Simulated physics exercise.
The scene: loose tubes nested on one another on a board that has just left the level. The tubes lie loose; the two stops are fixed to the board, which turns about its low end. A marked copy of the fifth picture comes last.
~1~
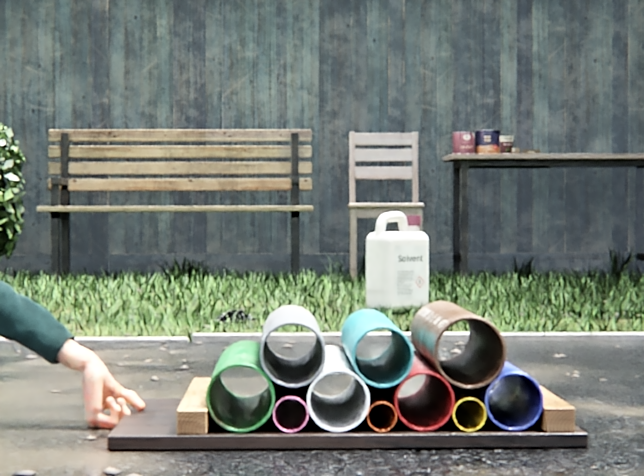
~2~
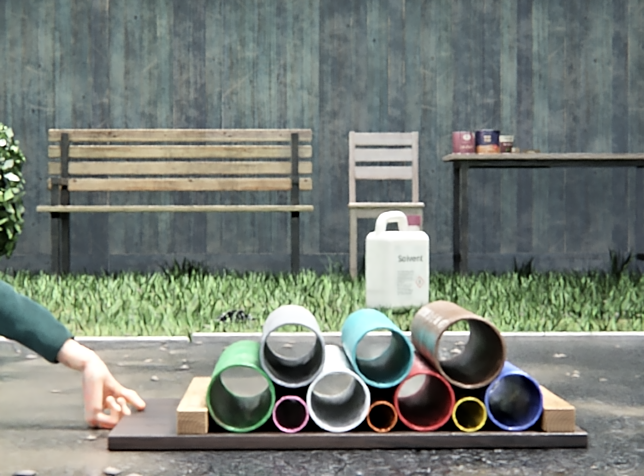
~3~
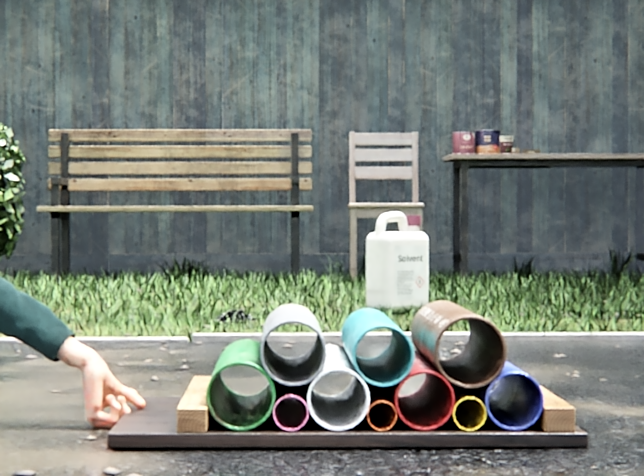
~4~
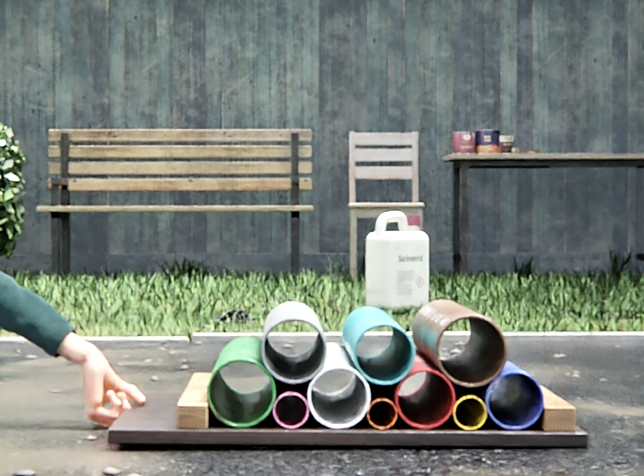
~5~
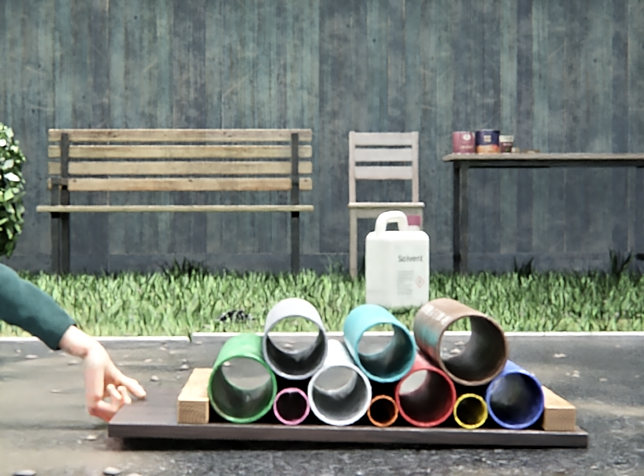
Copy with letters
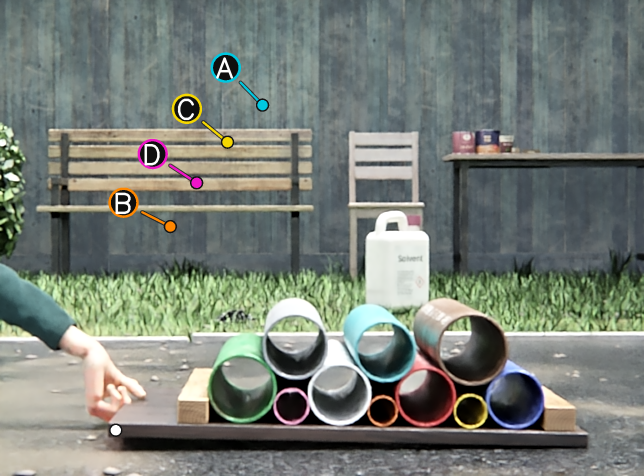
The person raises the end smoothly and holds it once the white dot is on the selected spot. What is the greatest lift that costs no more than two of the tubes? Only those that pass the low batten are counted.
No higher than C.
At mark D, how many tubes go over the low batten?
It comes to none.
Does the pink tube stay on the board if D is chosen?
Yes, with D.
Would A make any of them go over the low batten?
Yes.
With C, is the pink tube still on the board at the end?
Yes, with C.
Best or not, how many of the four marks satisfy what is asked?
The number is three.
On the copy, A at (262, 105); B at (171, 227); C at (227, 142); D at (197, 183); the white dot at (116, 430).
On C. First, board at 21°.
Then, board at 39°.
Finally, board at 40°, none over the low batten.
By contrast, A three over the low batten (brown, turquoise, grey); B none over the low batten; D none over the low batten.
